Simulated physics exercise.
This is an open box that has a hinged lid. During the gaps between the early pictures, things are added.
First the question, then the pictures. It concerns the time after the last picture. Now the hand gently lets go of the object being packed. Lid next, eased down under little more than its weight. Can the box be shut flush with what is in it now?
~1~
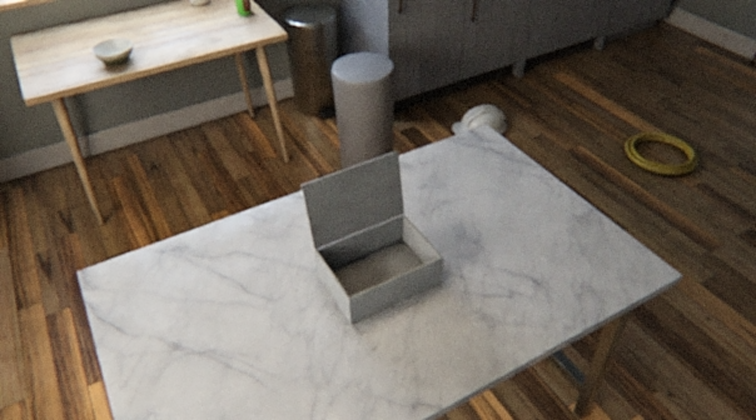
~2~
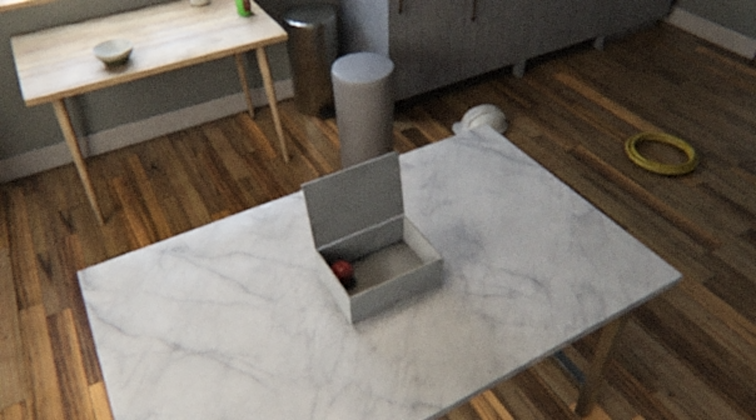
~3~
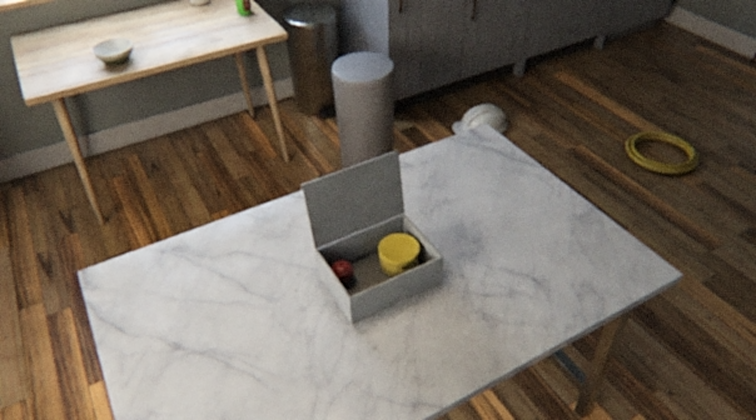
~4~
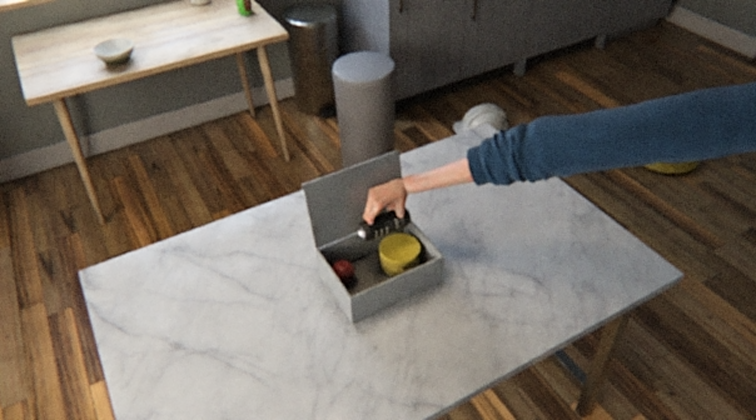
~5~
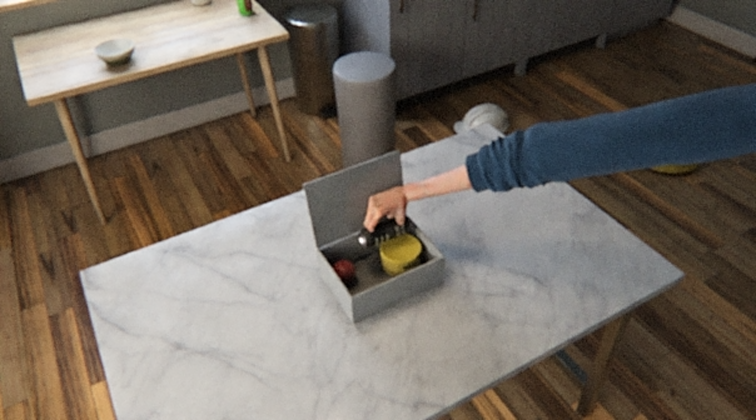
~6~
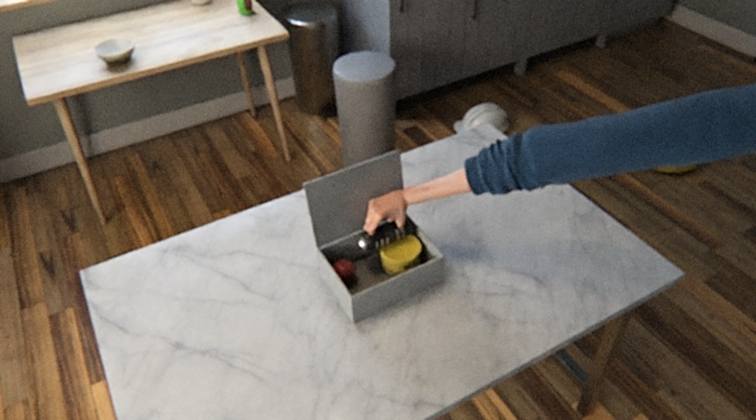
No, not flush.
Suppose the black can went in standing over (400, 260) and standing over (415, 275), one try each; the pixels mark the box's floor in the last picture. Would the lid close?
Case one: Lid stays raised; case two: Lid stays raised.
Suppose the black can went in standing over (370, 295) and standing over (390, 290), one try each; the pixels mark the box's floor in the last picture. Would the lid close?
Try 1: Lid not shut; try 2: Lid not shut.
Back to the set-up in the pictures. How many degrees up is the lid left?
Close to 45 degrees.
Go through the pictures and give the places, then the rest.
In the first picture, the last thing is not in view yet.
In the second picture, the last thing is not in view yet.
In the third picture, the last thing is not in view yet; yellow tub (399, 256).
In the fourth picture, coming down; black can (385, 224); yellow tub (400, 256).
In the fifth picture, coming down; black can (385, 231); yellow tub (401, 256).
In the sixth picture, put in, still held; black can (385, 234); yellow tub (401, 255).
Then, 1.10 s later than the last frame, lid starting down.
Then, 1.50 s later than the last frame, lid 67° above the rim.
Then, 1.70 s later than the last frame, lid 45° above the rim.
When it is over, lid 43° above the rim; all 3 as before. End places, in pixels of the last picture, black can near (384, 234).
